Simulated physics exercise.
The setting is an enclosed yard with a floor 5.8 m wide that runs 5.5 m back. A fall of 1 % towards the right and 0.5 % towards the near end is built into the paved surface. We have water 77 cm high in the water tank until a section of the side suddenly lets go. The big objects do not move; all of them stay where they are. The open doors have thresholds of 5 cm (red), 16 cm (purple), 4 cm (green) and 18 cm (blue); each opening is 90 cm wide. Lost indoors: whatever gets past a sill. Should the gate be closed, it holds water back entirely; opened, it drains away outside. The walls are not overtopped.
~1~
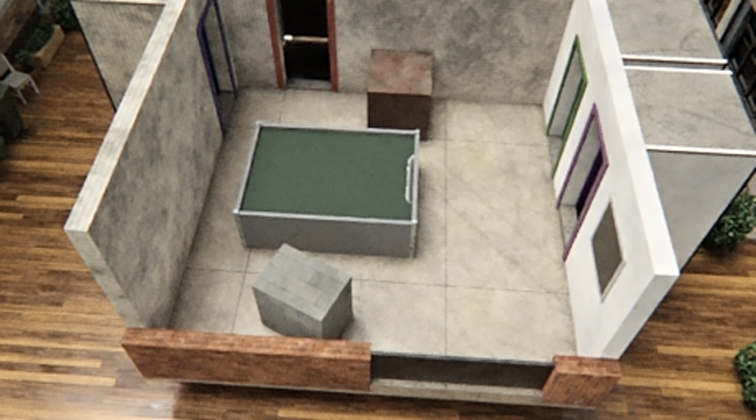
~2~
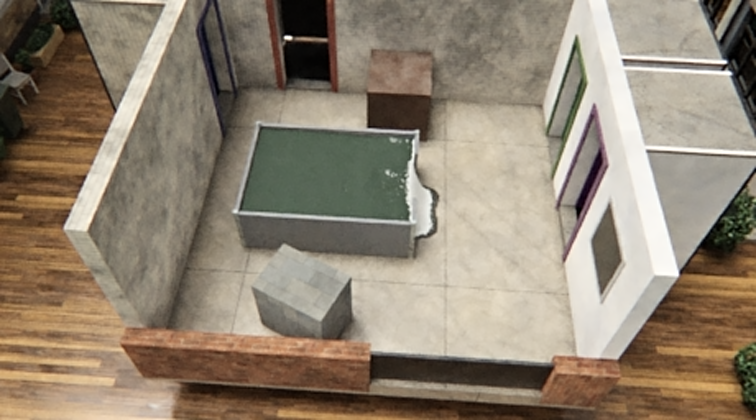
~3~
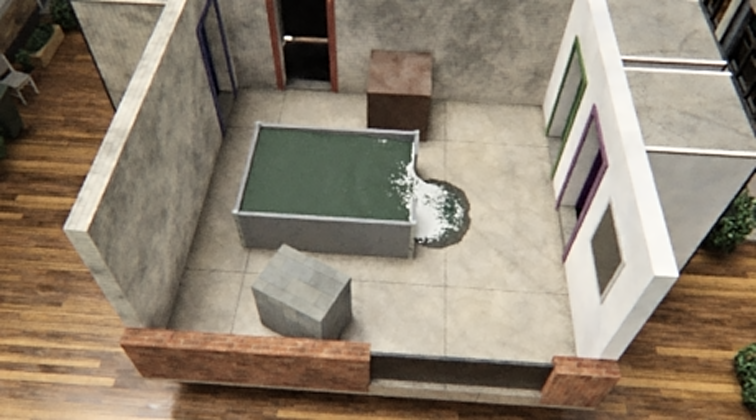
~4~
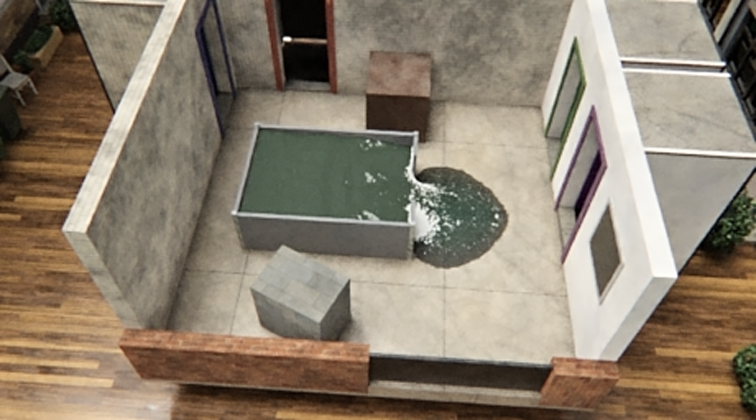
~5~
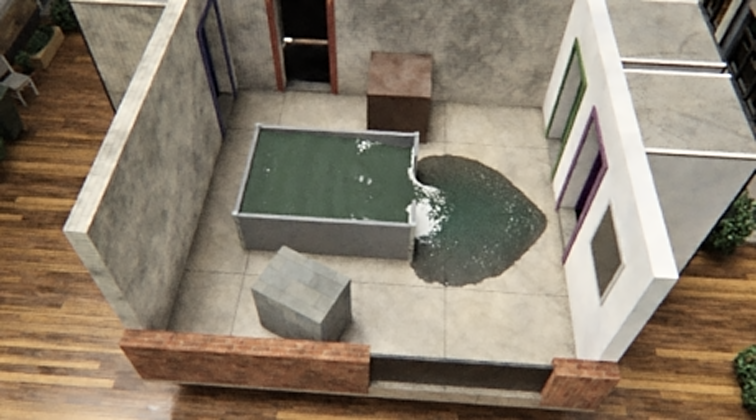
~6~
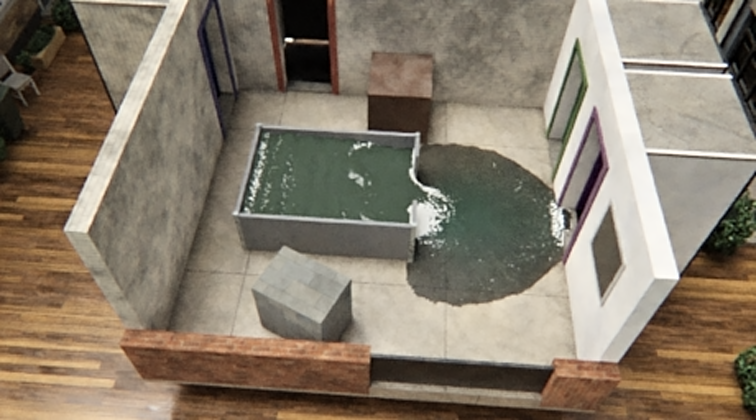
In a walled yard with a pale paved floor, a rectangular tank of dark green water stands near a grey block and a brown one. Water breaks out through its right side, foaming onto the paving, then spreads rightward in a widening dark pool that reaches the white right wall.
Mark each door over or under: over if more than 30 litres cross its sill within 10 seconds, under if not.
Marks: Red door: Under; purple door: Over; green door: Over; blue door: Under.
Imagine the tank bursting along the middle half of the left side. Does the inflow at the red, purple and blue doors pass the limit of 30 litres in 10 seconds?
Log - red: Threshold topped, purple: Threshold not reached, blue: Threshold not reached.
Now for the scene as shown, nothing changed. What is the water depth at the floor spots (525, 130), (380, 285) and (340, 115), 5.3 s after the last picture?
Reading - approx. 12 / 12 / 1 cm.
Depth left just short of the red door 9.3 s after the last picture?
Some 1.0 cm.
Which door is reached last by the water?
Door: Blue.
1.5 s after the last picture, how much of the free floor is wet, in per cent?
I'd guess around 35 %.
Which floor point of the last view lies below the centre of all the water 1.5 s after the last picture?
Around (387, 212).
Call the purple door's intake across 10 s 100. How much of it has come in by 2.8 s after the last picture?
Estimate: Around 70 per cent.
Then, 0.7 s after the last picture water covers 35 % of the floor and is deepest (48 cm) near (416, 215); red door not reached, purple door 31 cm at the sill, 72 L in, green door 19 cm at the sill, 18 L in, blue door not reached.
Then, 1.5 s after the last picture water covers 35 % of the floor and is deepest (40 cm) near (416, 215); red door not reached, purple door 36 cm at the sill, 173 L in, green door 19 cm at the sill, 95 L in, blue door not reached.
Then, 2.8 s after the last picture water covers 60 % of the floor and is deepest (30 cm) near (416, 215); red door not reached, purple door 25 cm at the sill, 271 L in, green door 14 cm at the sill, 186 L in, blue door not reached.
Then, 5.3 s after the last picture water covers 75 % of the floor and is deepest (24 cm) near (548, 206); red door 1 cm at the sill, 0 L in, purple door 23 cm at the sill, 338 L in, green door 9 cm at the sill, 277 L in, blue door not reached.
Then, 9.3 s after the last picture water covers 95 % of the floor and is deepest (20 cm) near (570, 384); red door 1 cm at the sill, 0 L in, purple door 18 cm at the sill, 390 L in, green door 7 cm at the sill, 313 L in, blue door 4 cm at the sill, 0 L in.
